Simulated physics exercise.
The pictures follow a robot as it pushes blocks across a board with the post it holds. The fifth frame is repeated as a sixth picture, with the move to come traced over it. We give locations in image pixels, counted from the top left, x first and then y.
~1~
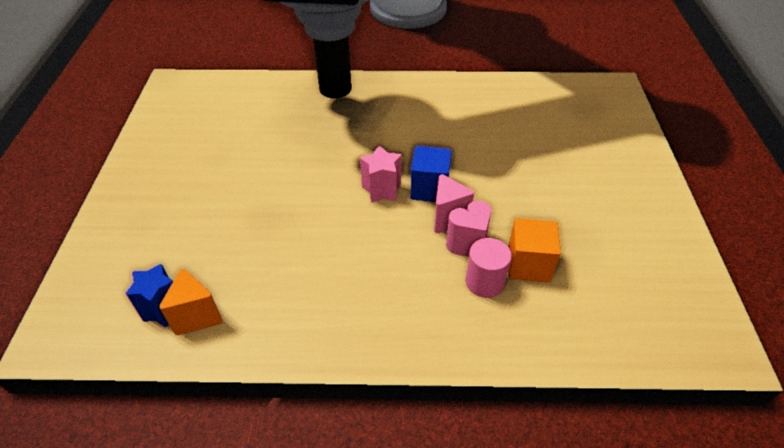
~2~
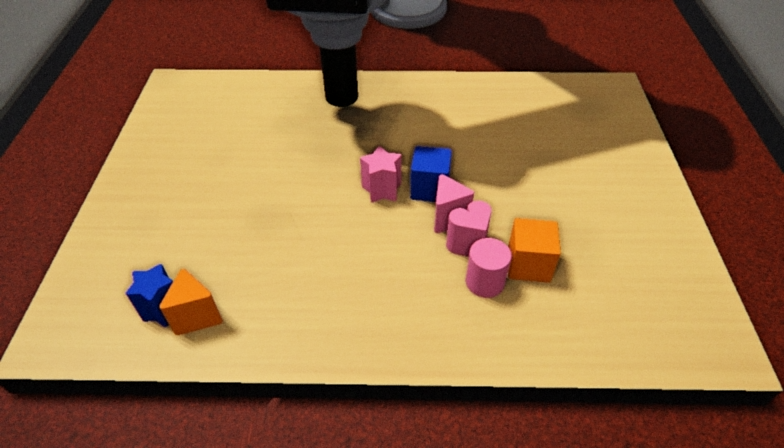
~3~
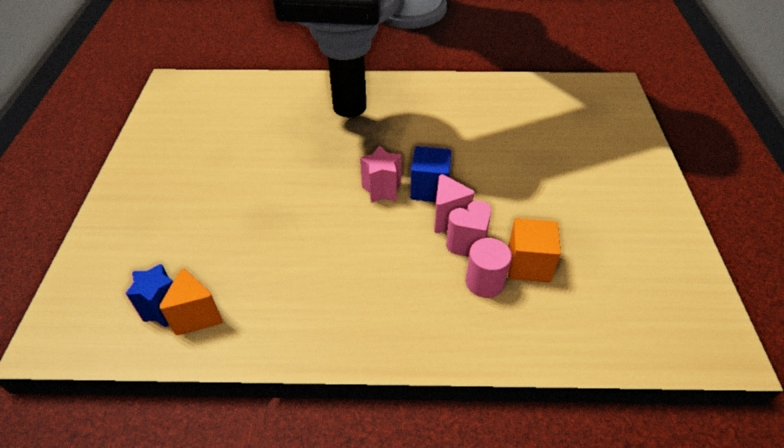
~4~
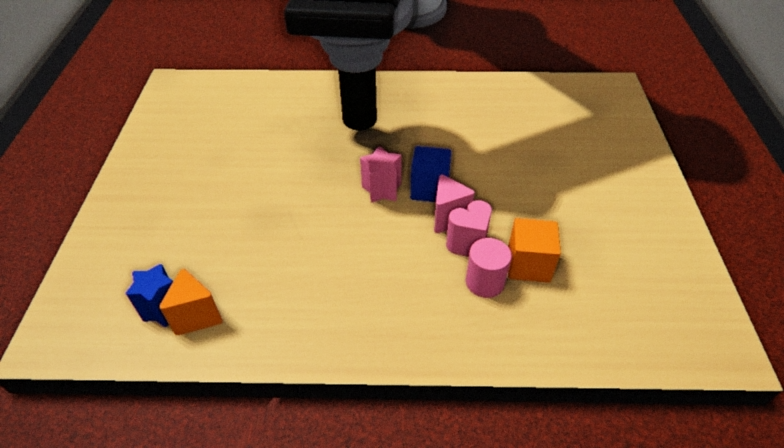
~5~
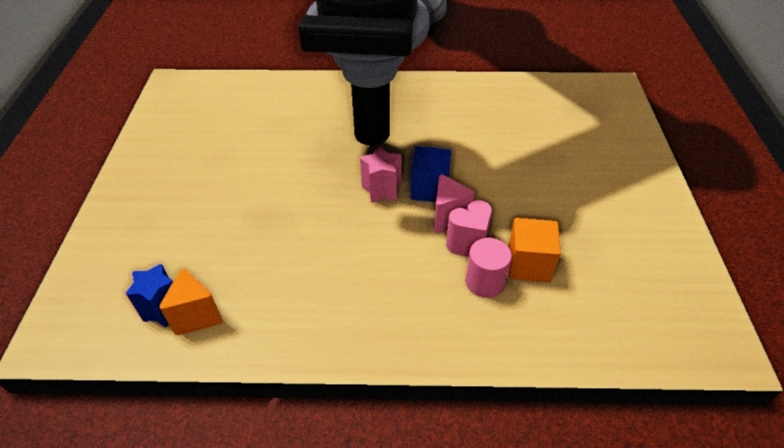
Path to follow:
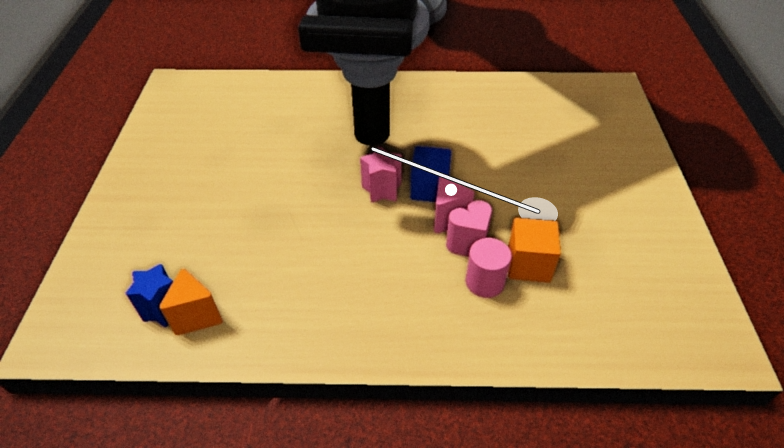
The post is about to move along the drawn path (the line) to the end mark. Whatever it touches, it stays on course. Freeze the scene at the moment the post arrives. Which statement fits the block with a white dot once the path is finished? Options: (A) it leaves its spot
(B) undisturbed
Correct choice: A.
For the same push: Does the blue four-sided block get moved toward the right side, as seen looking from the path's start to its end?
My answer is yes.
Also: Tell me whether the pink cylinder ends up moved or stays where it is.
The block you're asking about stays where it is.
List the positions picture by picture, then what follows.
Tip of the post at (336, 89), middles of tops, pink star-shaped block at (381, 160), blue four-sided block at (432, 159), pink triangle at (451, 190), pink heart at (473, 215), pink cylinder at (491, 253), in the first picture.
Post at (342, 98), nothing pushed, in the second picture.
Post at (350, 108), nothing pushed, in the third picture.
Post at (360, 120), nothing pushed, in the fourth picture.
Post at (372, 135), pink star-shaped block at (381, 160), blue four-sided block at (432, 159), pink triangle at (451, 190), pink heart at (473, 215), pink cylinder at (491, 253), in the fifth picture.
The line goes from (373, 149) to (538, 211); the dot is on the pink triangle.
One third of the way, post at (425, 154); blue four-sided block at (433, 164); pink triangle at (453, 193).
Two thirds of the way, post at (482, 175); blue four-sided block at (440, 173), turned 20° clockwise; pink triangle at (453, 203), turned 15° anticlockwise; pink heart at (476, 219).
At the end, post at (542, 197); pink star-shaped block unmoved; blue four-sided block at (440, 173), turned 20° clockwise; pink triangle at (453, 203), turned 15° anticlockwise; pink heart at (476, 219); pink cylinder unmoved.
